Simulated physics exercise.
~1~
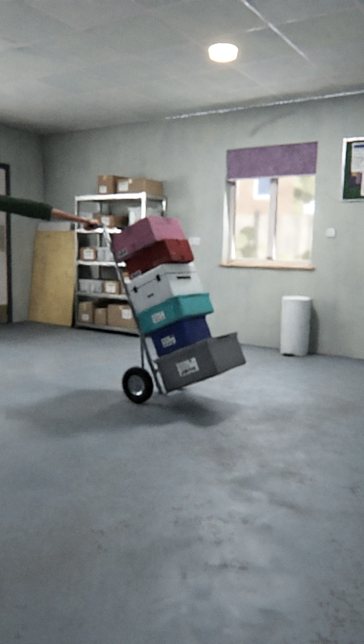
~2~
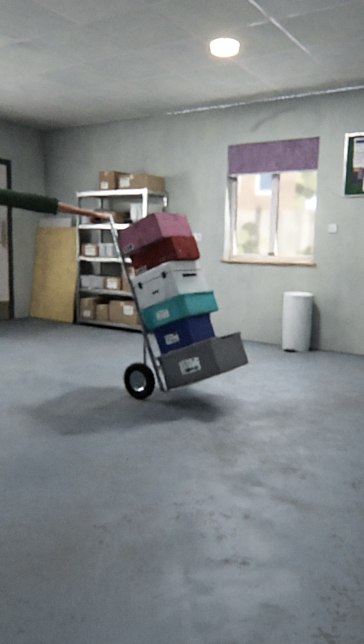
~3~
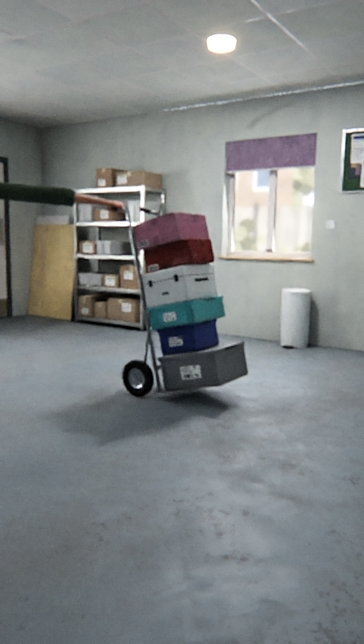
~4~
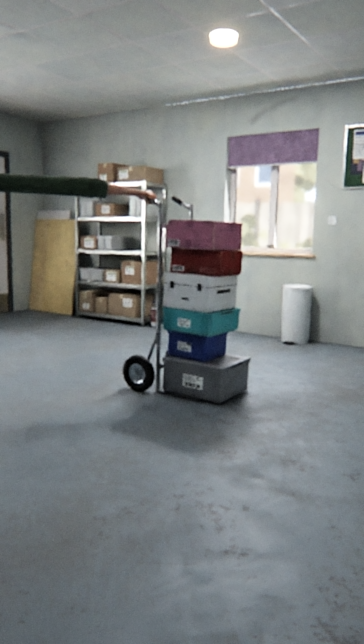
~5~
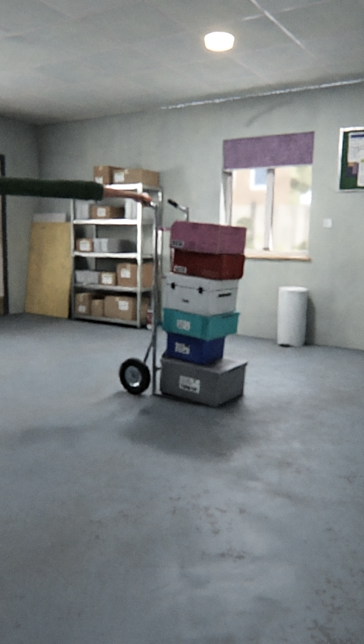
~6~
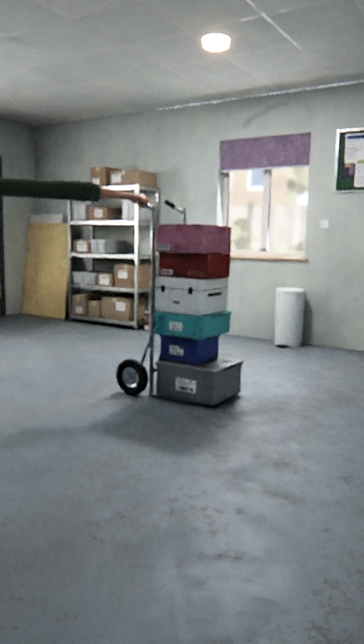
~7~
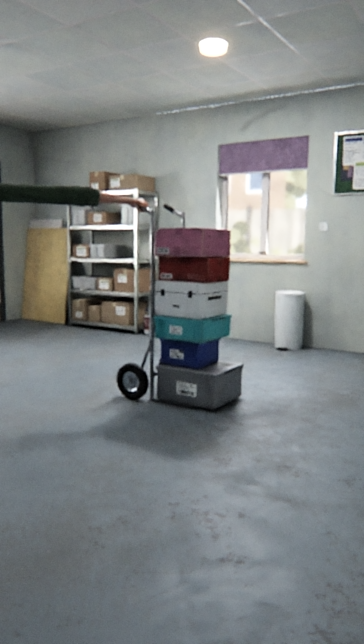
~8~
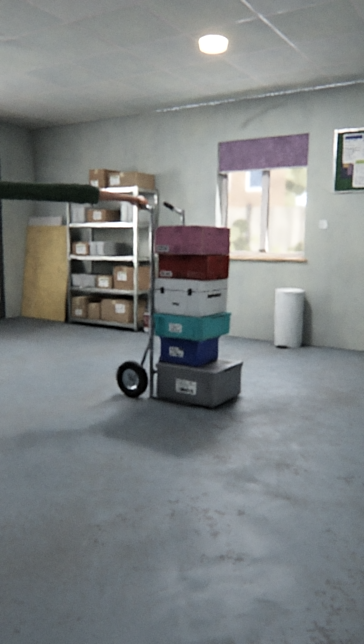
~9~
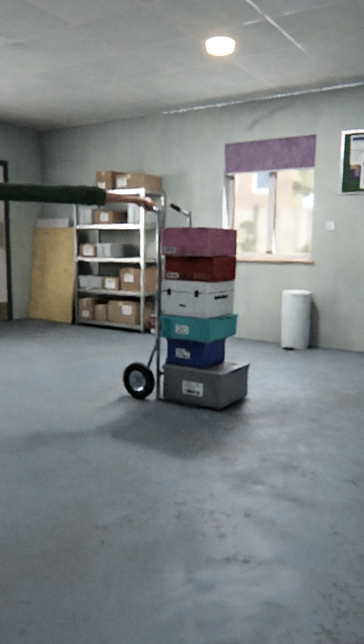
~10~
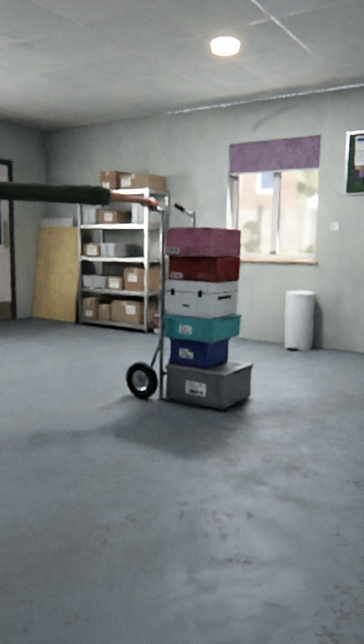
In a grey storeroom, an arm tips a loaded hand truck upright, its boxes staying stacked.
